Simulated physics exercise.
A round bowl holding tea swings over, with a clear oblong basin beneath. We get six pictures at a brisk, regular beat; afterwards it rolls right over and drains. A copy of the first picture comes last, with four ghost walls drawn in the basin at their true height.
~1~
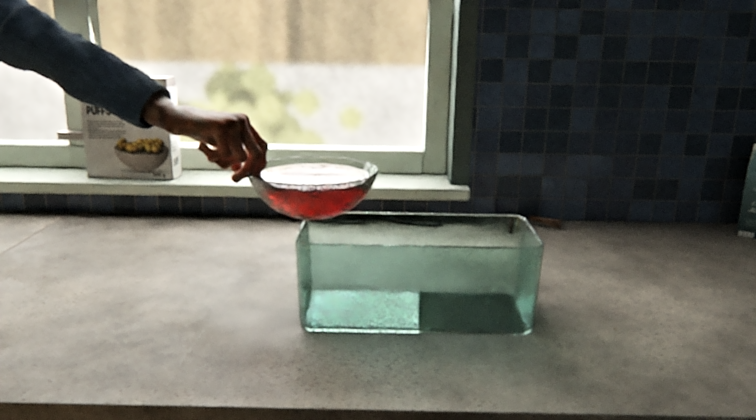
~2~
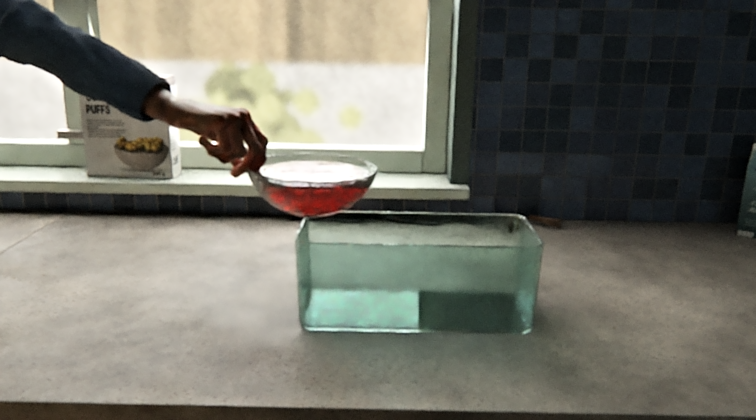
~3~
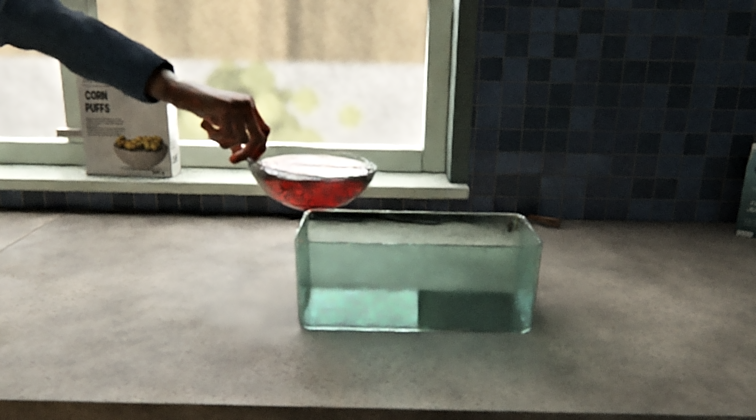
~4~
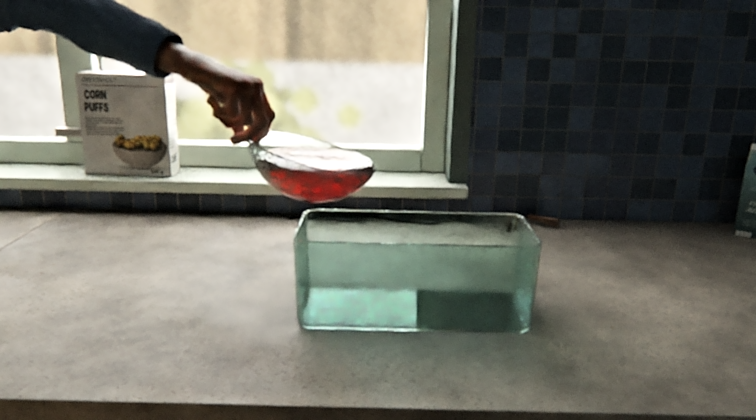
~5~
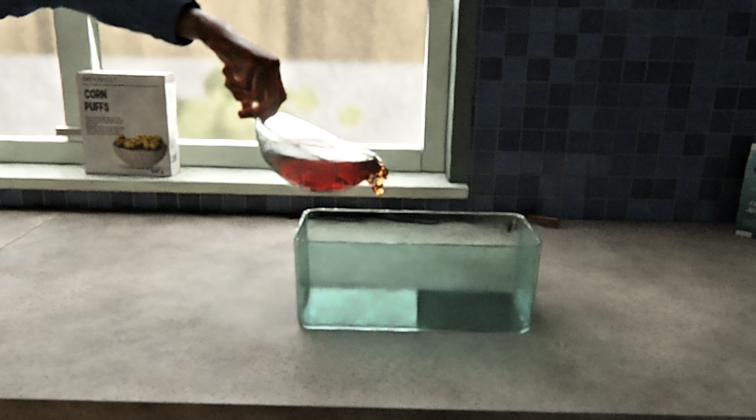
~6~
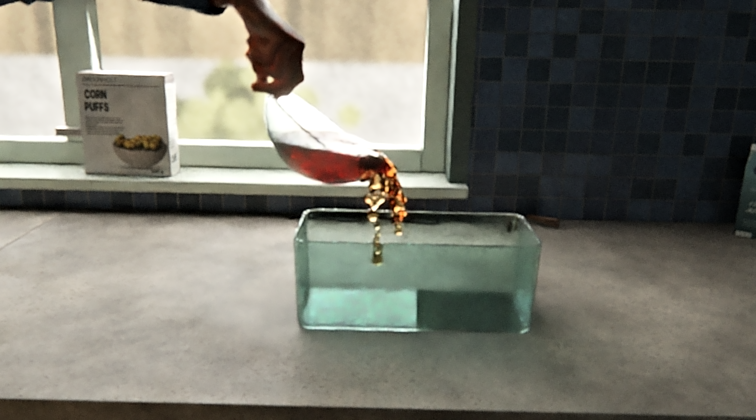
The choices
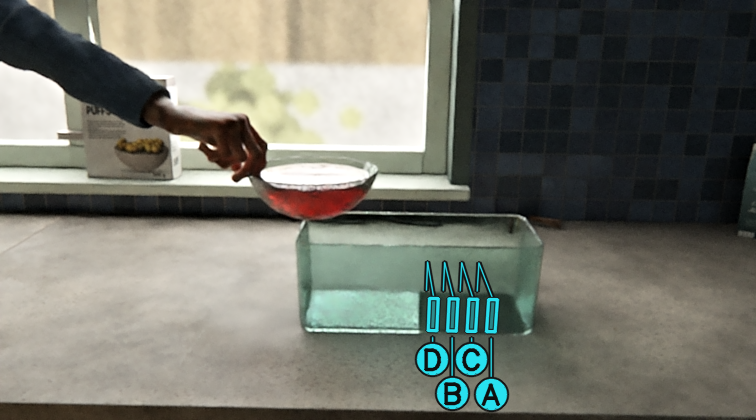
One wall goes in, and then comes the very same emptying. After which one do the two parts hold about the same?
B works best here.
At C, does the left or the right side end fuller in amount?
The left one.
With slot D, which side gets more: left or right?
More ends on the right.
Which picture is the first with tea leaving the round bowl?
Picture 4.
In cyan, A at (491, 338); B at (452, 337); C at (471, 337); D at (432, 337).
If A is chosen, about 94 % ends left of the wall and 6 % right of it.
If B is chosen, about 48 % ends left of the wall and 51 % right of it.
If C is chosen, about 87 % ends left of the wall and 11 % right of it.
If D is chosen, about 18 % ends left of the wall and 82 % right of it.
